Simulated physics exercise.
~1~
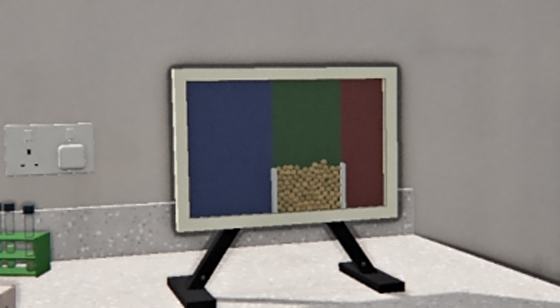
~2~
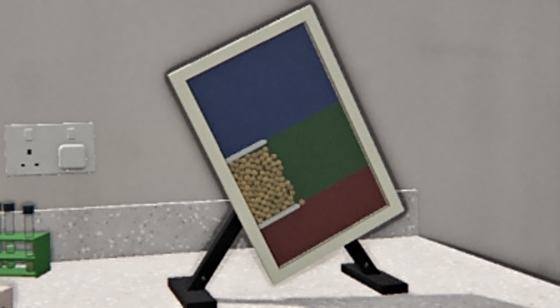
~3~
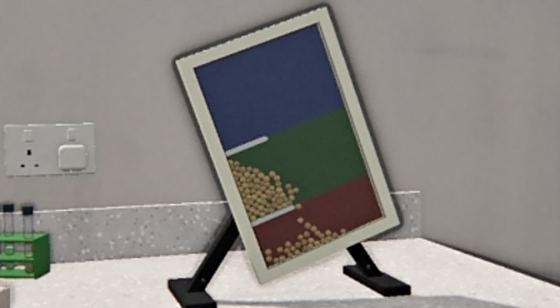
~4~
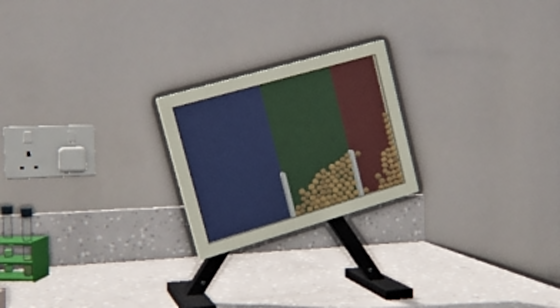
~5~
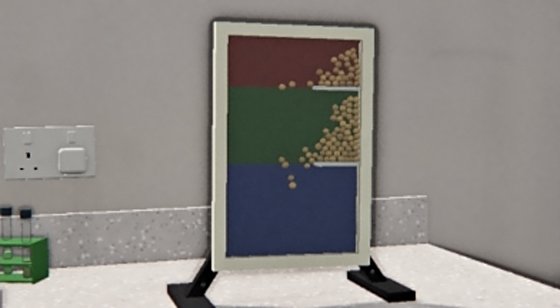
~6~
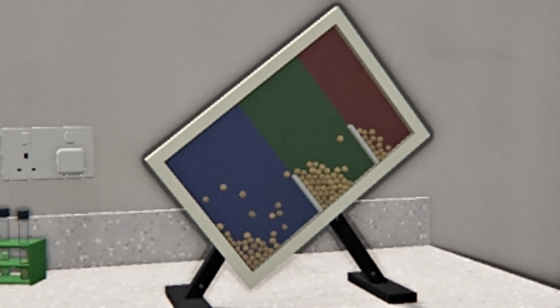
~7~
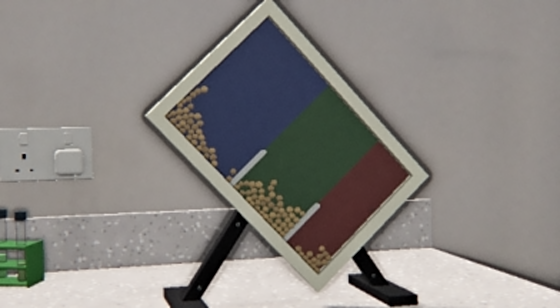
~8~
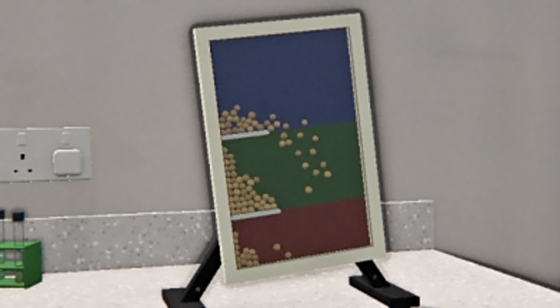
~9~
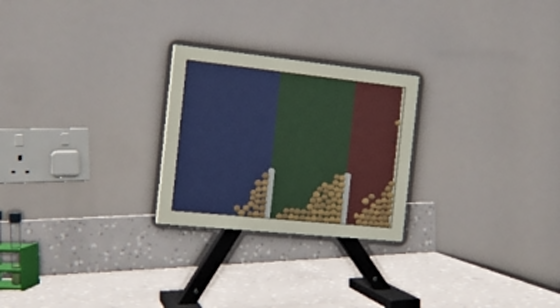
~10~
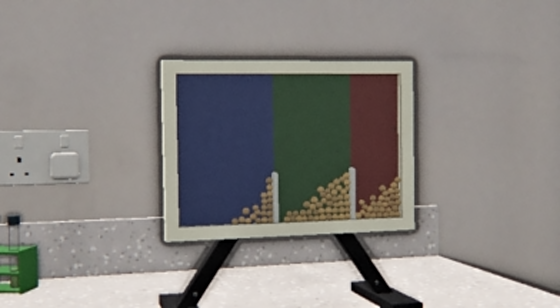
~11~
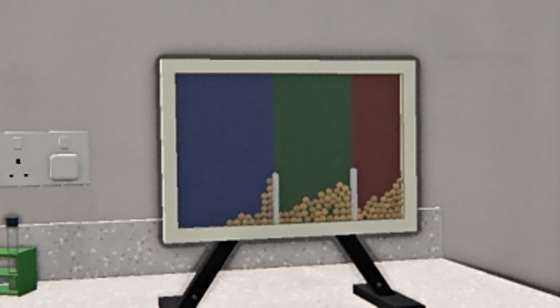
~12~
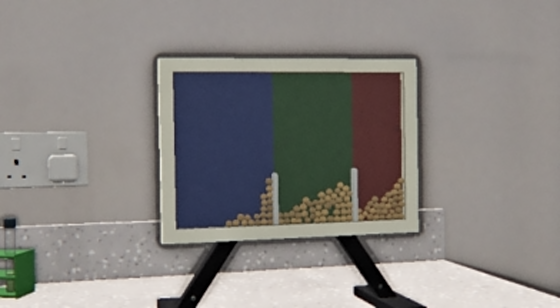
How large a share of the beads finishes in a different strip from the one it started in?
A middling share, roughly half of the beads, leaves the green strip and finishes in the red and blue strips, while the rest lies in the green one.
